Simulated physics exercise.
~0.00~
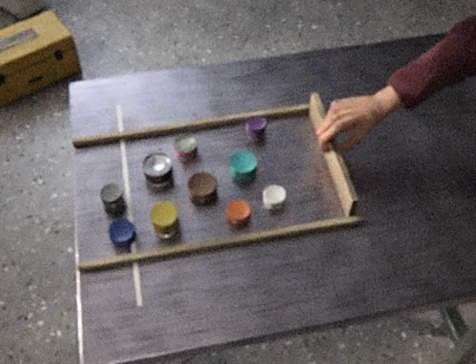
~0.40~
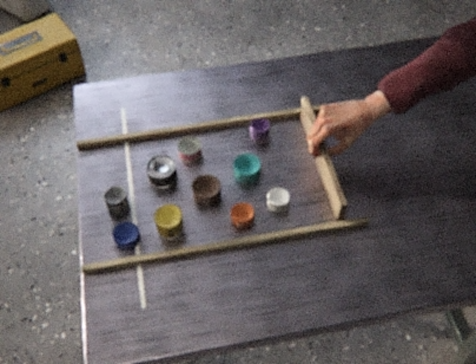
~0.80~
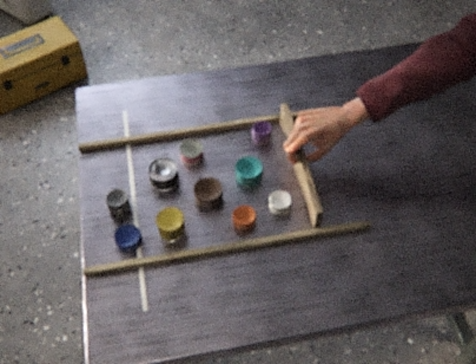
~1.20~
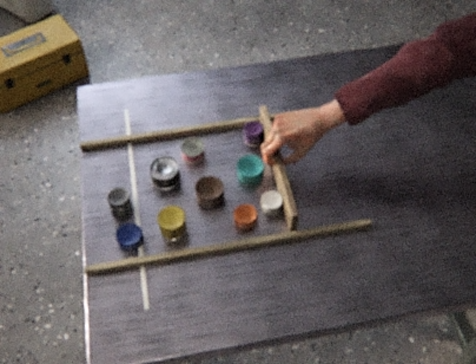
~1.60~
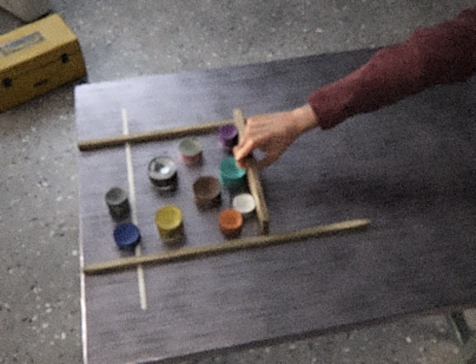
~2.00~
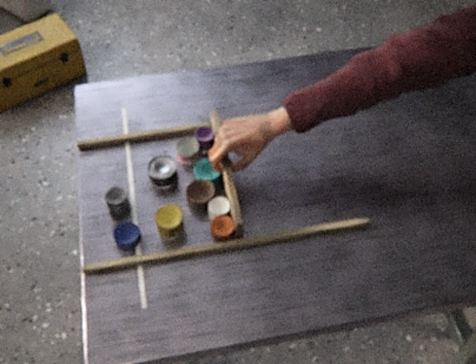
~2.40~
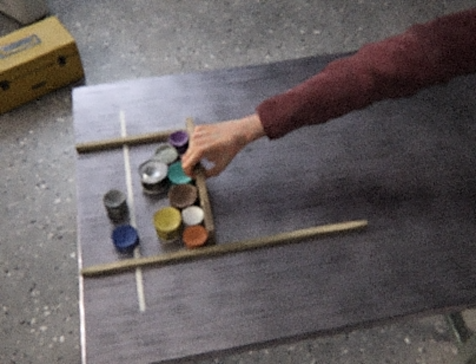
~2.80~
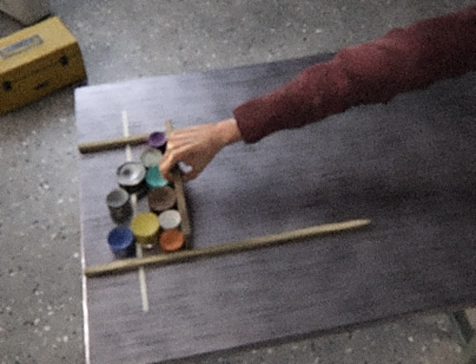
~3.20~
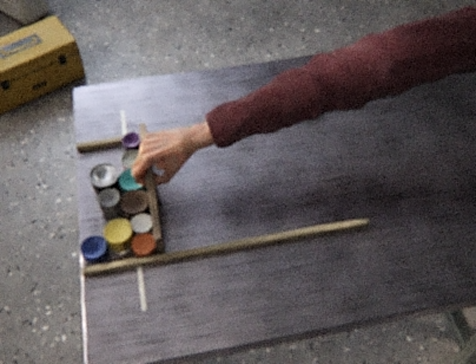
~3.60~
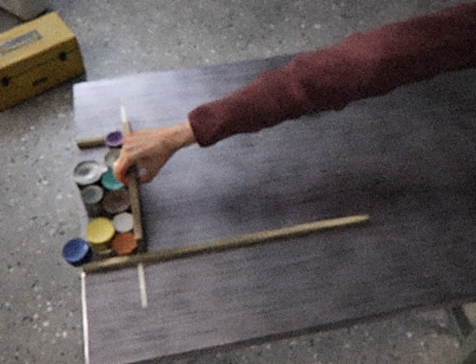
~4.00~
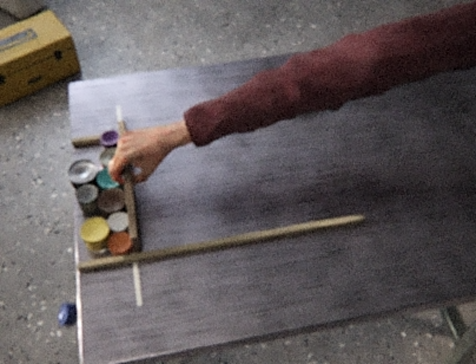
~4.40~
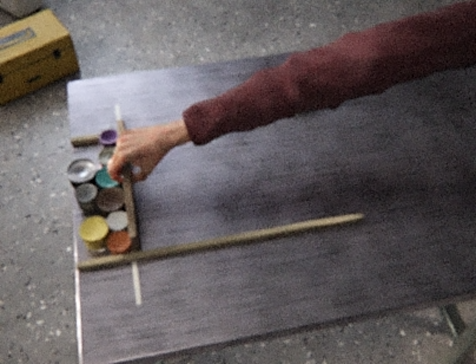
A hand in a dark red sleeve reaches in from the right over a dark table, seen from above at a slight tilt, gripping an upright wooden board between two wooden rails. Scattered small tubs and tins, among them purple, turquoise, white, orange, brown, yellow, grey and blue, stand to its left near a pale strip of tape. The hand slides the board left, gathering the purple, white and turquoise pieces, then the rest, into a tight cluster. As the board reaches the tape, the blue tub tips off the left end and drops towards the speckled floor. The others stay crowded at the edge.
